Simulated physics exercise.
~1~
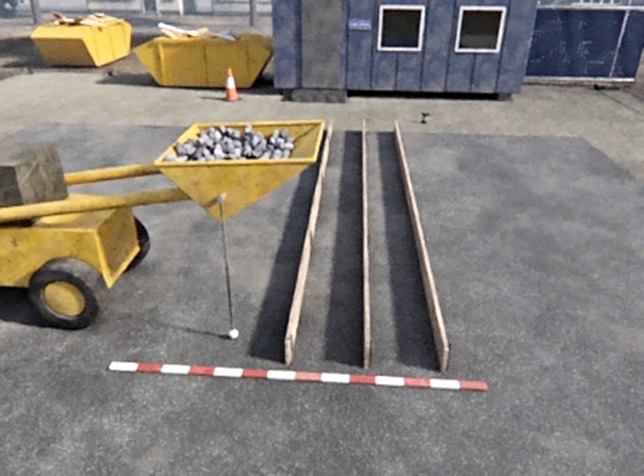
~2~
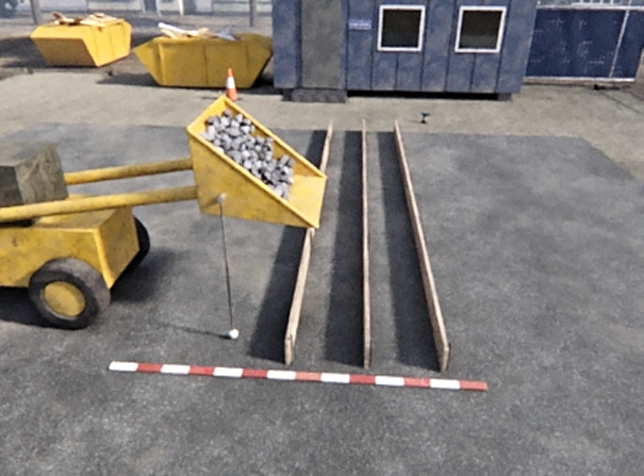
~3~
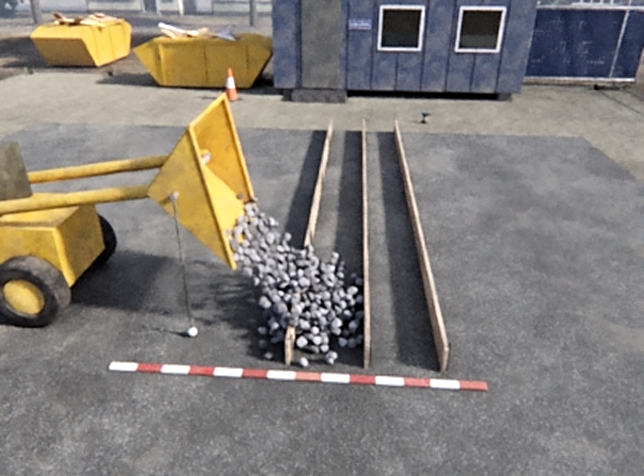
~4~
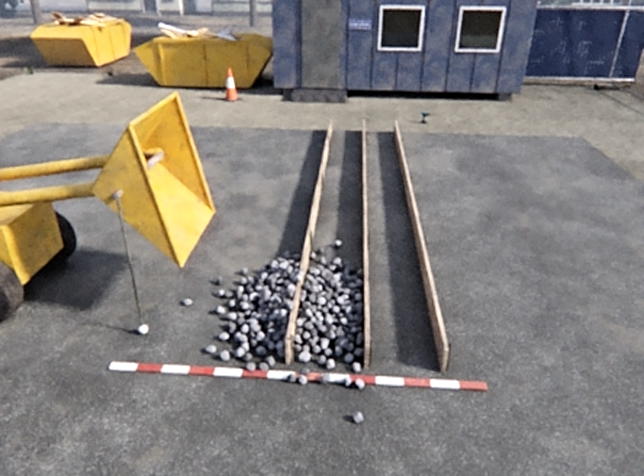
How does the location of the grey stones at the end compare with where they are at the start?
At the start the stones sit up in the loader's yellow bucket. At the end they lie lower down on the ground, heaped around the near end of the leftmost board, partly outside the bays and partly in the left bay.
